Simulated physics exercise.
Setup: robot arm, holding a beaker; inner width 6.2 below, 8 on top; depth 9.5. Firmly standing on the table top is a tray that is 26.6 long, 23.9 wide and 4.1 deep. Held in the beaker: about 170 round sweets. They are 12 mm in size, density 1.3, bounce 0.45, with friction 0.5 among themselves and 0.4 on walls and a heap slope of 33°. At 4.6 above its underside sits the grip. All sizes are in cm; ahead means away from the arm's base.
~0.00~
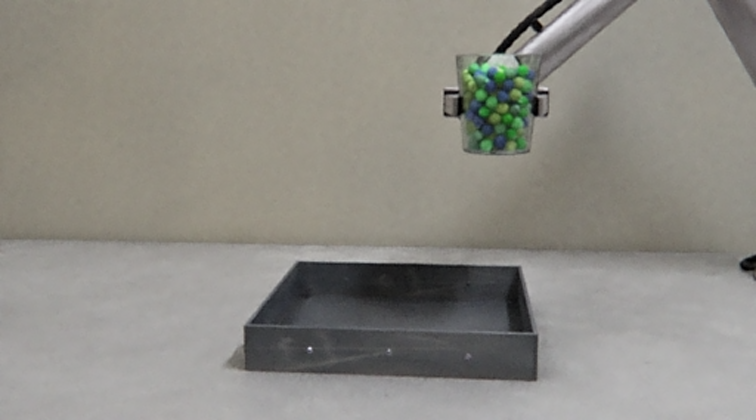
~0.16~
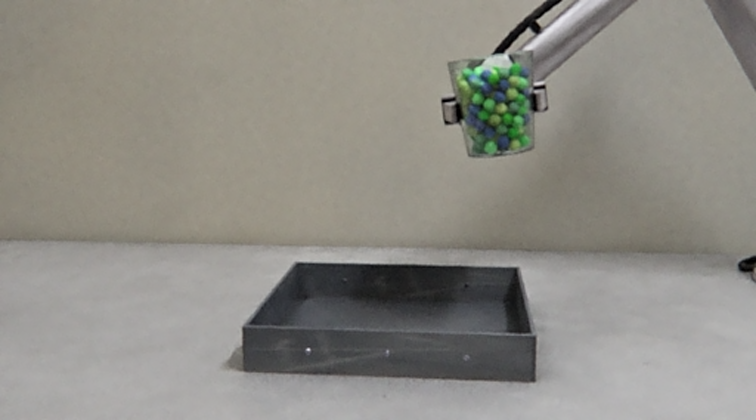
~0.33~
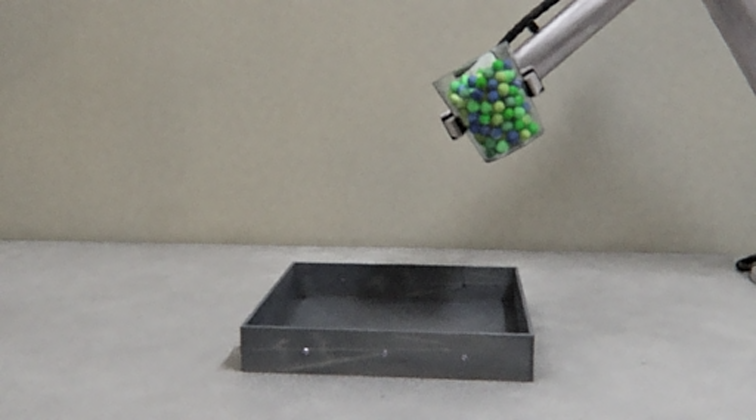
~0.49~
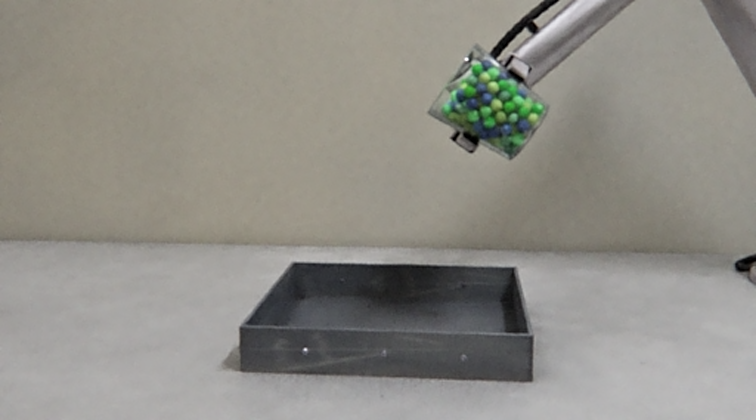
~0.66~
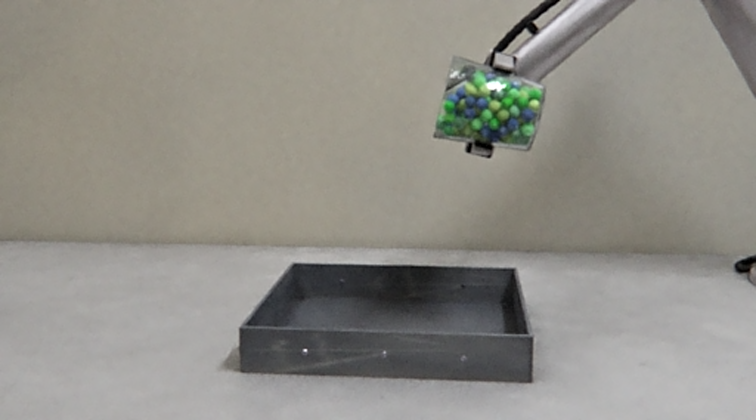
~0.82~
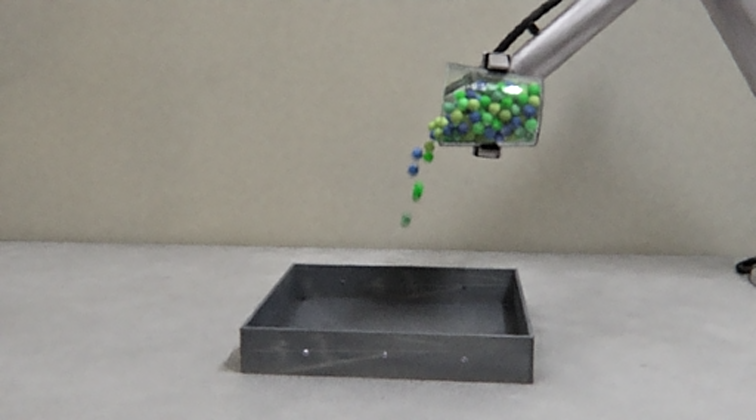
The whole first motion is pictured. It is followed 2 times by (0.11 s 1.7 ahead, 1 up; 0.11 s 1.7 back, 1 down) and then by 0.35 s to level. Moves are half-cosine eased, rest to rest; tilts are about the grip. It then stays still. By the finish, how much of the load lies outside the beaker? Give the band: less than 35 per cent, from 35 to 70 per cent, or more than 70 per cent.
The band is from 35 to 70 per cent.
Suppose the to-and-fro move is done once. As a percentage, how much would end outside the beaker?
I'd expect something close to 35 per cent.
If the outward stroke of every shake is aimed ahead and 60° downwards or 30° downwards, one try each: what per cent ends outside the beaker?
Roughly 25 per cent, then 40 per cent.
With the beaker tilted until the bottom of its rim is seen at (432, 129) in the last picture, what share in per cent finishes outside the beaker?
My estimate is some 25 per cent.
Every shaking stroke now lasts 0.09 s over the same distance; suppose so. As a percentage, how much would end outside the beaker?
I'd expect some 65 per cent.
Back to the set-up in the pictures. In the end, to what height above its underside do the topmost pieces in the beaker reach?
I'd put it at close to 6.0 centimetres.
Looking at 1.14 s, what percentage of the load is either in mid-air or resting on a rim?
Roughly 6 percent.
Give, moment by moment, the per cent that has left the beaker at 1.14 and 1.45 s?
I'd put it near 30 percent first and near 55 percent later.
By 1.14 s, tilted 85° forward, highest piece 26 above the table; 120 in the beaker, 39 in the tray, 11 in flight or on a rim.
By 1.45 s, tilted 36° forward, highest piece 27 above the table; 89 in the tray, 76 in the beaker, 5 in flight or on a rim.
By 1.81 s, level, highest piece 26 above the table; 94 in the tray, 76 in the beaker.
By 2.86 s, level, highest piece 26 above the table; 94 in the tray, 76 in the beaker.
Final count, 94 in the tray, 76 in the beaker. That is 55 % outside the beaker.
